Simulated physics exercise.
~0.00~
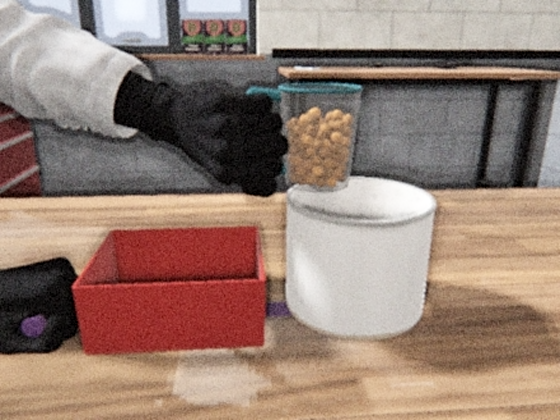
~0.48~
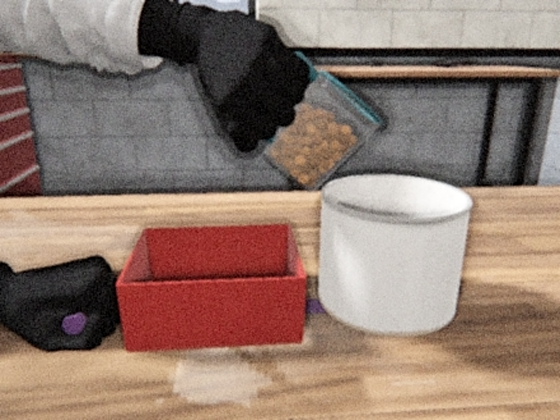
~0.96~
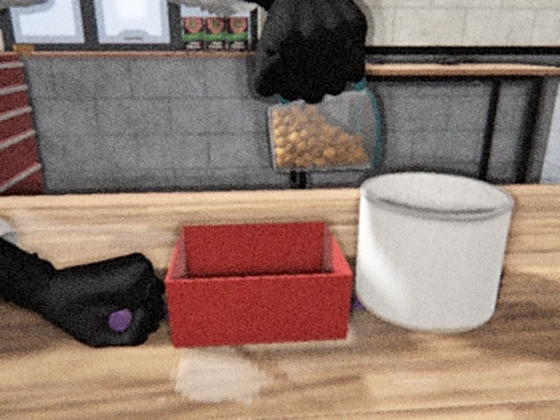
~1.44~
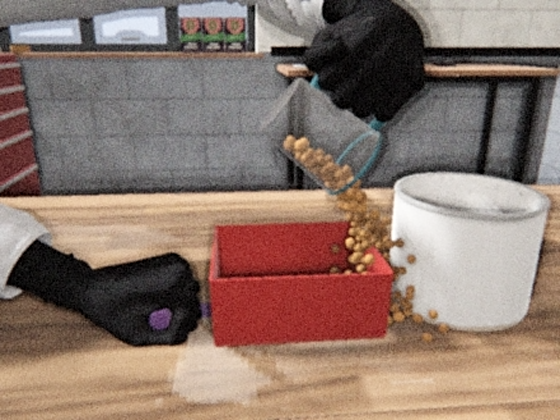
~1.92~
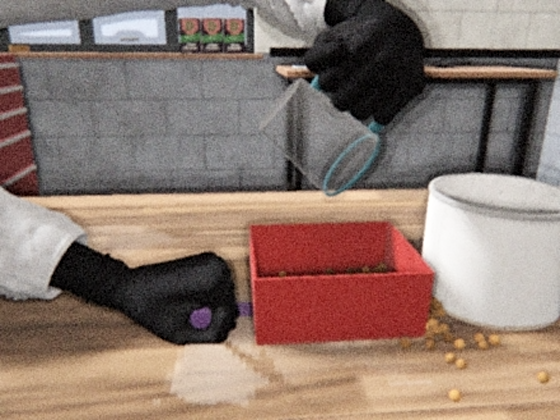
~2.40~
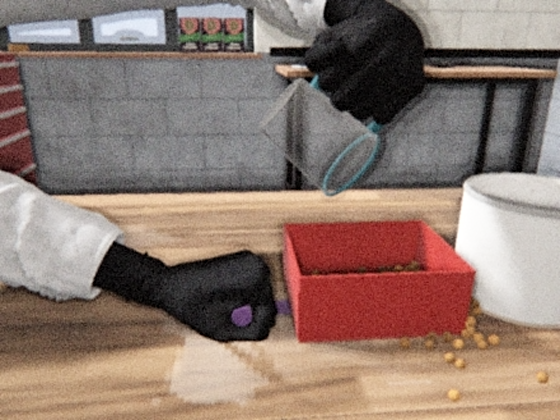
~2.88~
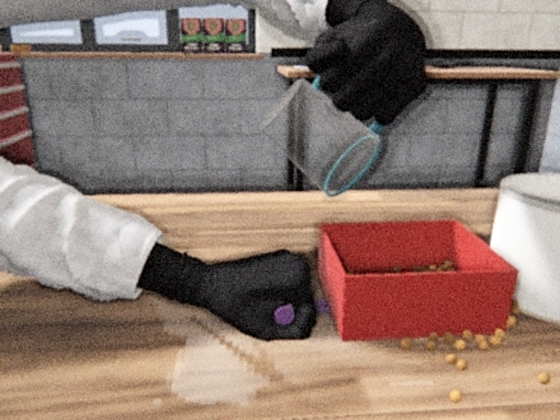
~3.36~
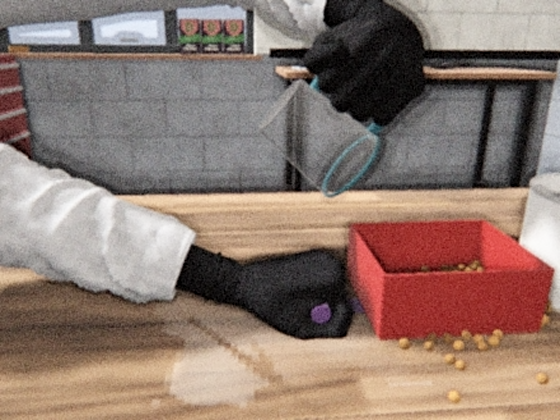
Roasted chickpeas pouring from a tilting cup into a red tin and onto the table as a gloved hand pushes containers right.
